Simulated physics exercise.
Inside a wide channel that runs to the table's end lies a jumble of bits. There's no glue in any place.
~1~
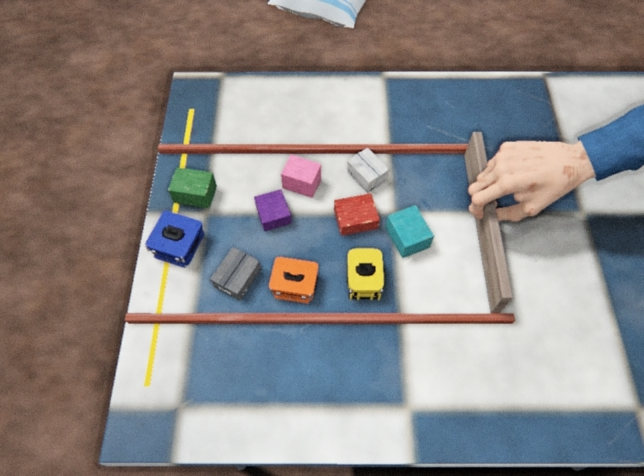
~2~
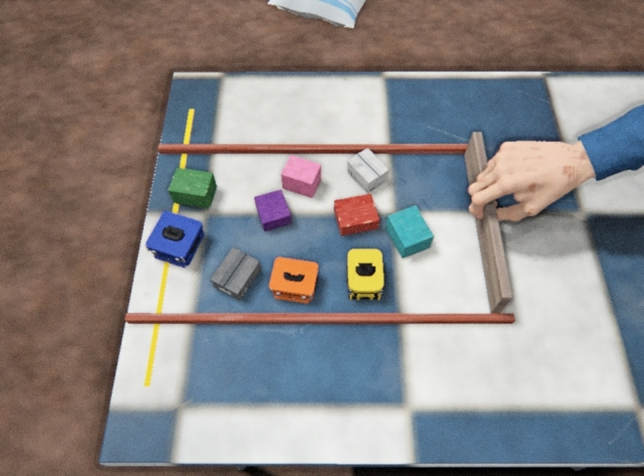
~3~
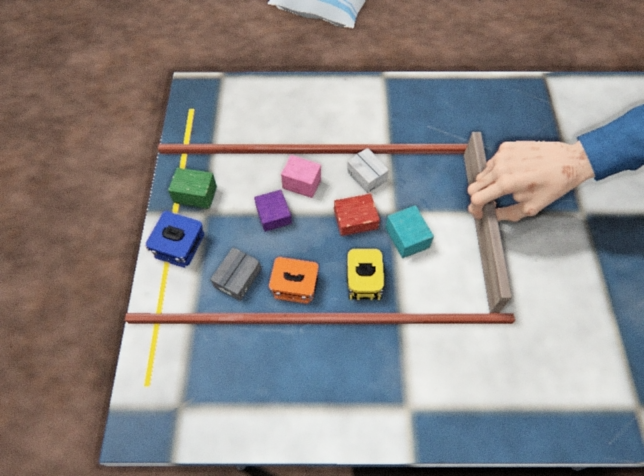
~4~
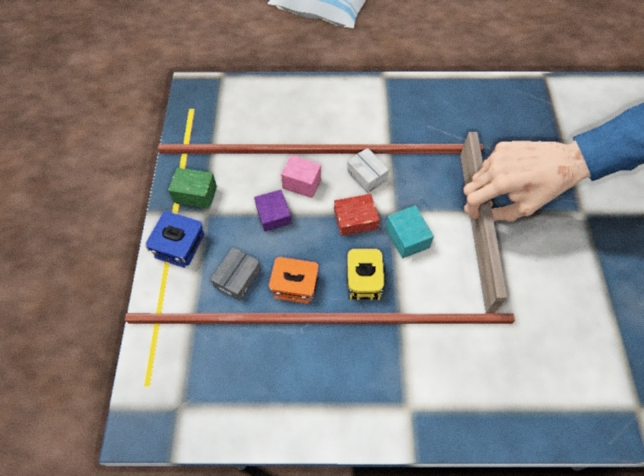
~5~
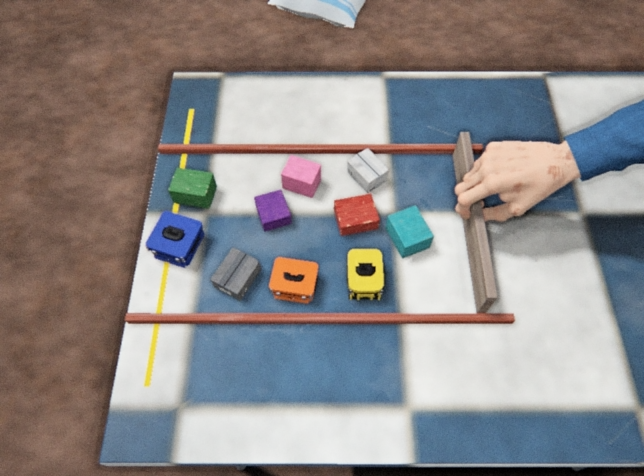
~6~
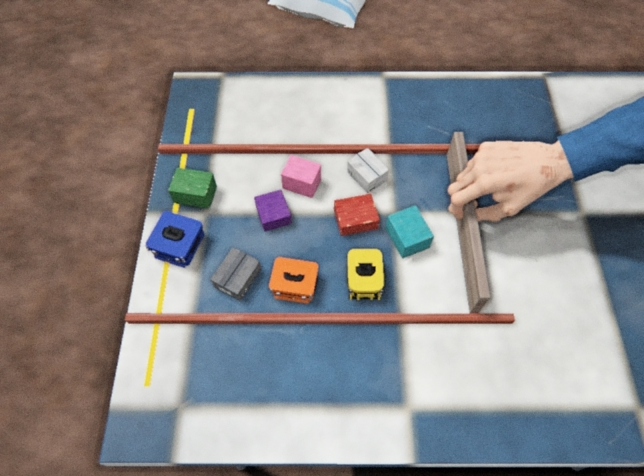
A hand in a blue sleeve grips a grey board at the right of a channel between two red rails, seen from above on a blue-and-white checked tabletop. Green, blue, grey, purple, pink, orange, yellow, red, white and turquoise pieces lie scattered leftward to a yellow tape line. The board stays still, then slides slightly left, while the pieces and camera remain motionless.
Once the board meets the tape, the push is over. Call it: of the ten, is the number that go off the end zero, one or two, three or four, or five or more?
Five or more go off.
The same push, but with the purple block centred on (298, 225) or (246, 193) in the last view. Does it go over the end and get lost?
Well, the purple block is gone in the first case and is gone in the second.
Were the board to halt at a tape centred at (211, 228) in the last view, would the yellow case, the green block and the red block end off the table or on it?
In order, the yellow case keeps its spot, then the green block goes off the edge, then the red block keeps its spot.
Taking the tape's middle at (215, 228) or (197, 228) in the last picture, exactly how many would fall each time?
Tallies in order: 4 and 4.
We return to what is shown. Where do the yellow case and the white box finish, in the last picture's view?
In the last picture the yellow case sits at (145, 275) while the white box sits at (168, 162).
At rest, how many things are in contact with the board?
3 of them.
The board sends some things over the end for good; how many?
7.
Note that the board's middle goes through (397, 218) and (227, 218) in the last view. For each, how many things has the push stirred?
2 by the first point, 10 by the second.
Early on, none off yet; blue case at rest near (177, 239); green block at rest near (193, 188); grey box at rest near (237, 274).
Finally, the number that fall off is five or more; lost, red block, pink block, orange case, purple block, grey box, green block and blue case.
